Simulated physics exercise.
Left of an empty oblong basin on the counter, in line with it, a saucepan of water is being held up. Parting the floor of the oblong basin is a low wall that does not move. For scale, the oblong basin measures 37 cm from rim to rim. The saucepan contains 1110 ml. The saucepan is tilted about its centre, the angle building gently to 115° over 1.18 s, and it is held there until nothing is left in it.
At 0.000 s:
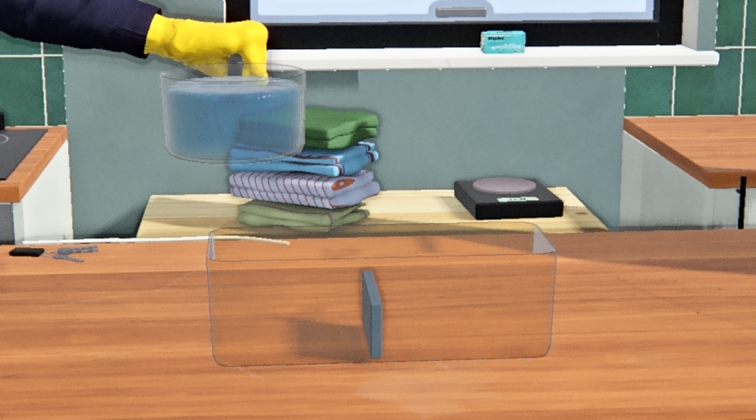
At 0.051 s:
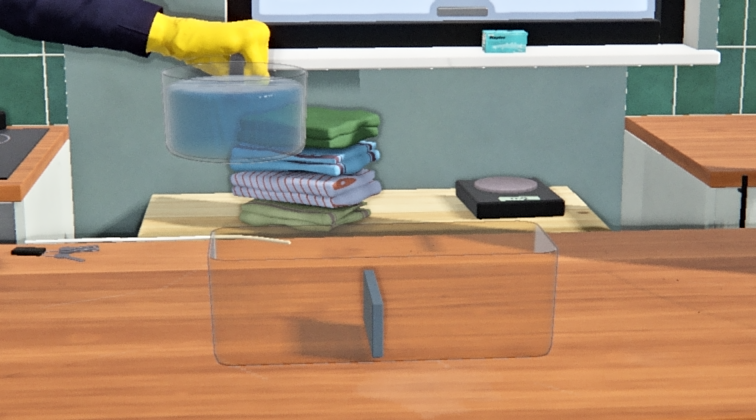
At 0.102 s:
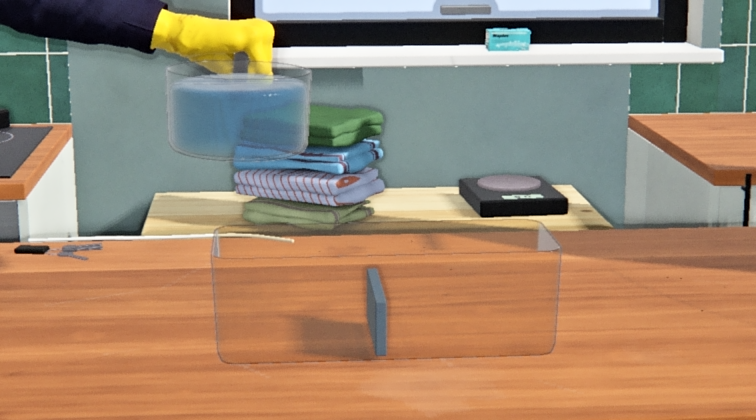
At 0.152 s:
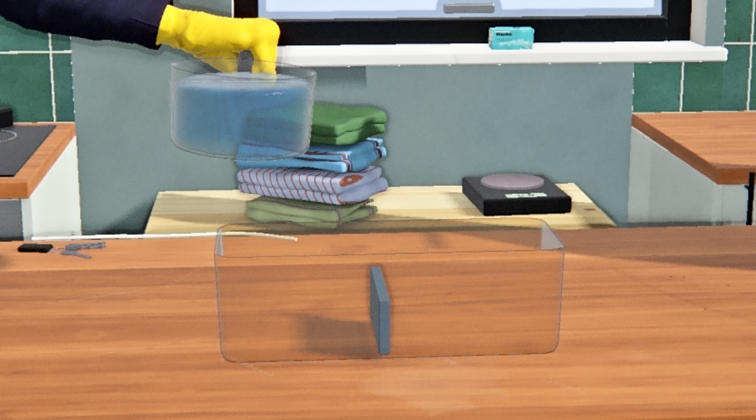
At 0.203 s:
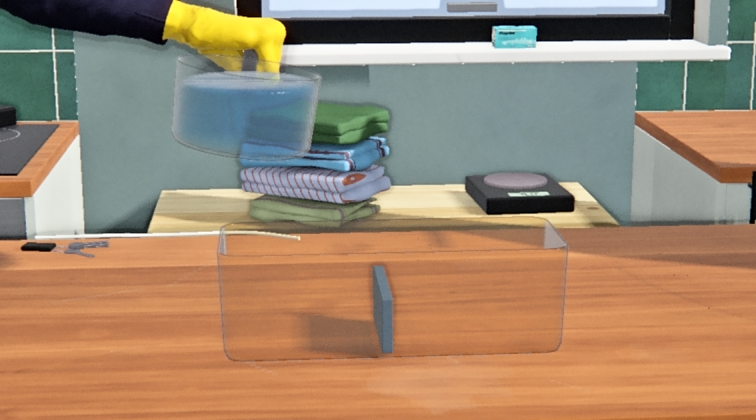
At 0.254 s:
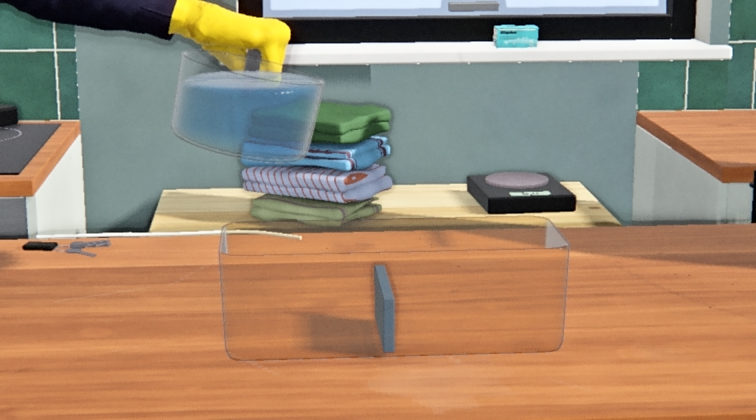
A yellow-gloved hand with a dark sleeve holds a clear, round container of blue liquid at the upper left of a kitchen, seen from the front across a wooden counter. An empty, transparent oblong basin with a low blue-grey wall inside stands on the counter, before folded cloths and a black scale. The hand gradually tilts the container rightward, while the view drifts very slightly.
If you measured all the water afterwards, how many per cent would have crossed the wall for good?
Around 49 per cent would have crossed.
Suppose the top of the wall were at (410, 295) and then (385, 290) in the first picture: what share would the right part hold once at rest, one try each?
It comes to 10 per cent, and then 30 per cent.
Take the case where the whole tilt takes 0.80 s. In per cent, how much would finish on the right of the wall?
35 per cent.
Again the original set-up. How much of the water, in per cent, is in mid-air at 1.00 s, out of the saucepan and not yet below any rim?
Near 8 in a hundred.
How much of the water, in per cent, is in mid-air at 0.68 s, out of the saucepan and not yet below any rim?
Some 32 per cent, I reckon.
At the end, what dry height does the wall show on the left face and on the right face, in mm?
Left roughly 36 mm; right roughly 38 mm.
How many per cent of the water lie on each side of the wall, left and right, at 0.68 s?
Left roughly 4 per cent, right roughly 12.
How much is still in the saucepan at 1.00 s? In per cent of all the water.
I'd say some 7 per cent remains.
Then, 0.68 s in, the tilt is 71° and 54 per cent is still to pour, 4 is left of the wall and 11 right of it.
Then, 1.00 s in, the tilt is 108° and 7 per cent is still to pour, 36 is left of the wall and 49 right of it.
Then, 1.32 s in, the tilt is 115° and 0 per cent is still to pour, 50 is left of the wall and 49 right of it.
Then, 1.68 s in, the tilt is 115° and 0 per cent is still to pour, 50 is left of the wall and 49 right of it.
Finally, 50 per cent lies left of the wall, 49 right of it and 1 outside.
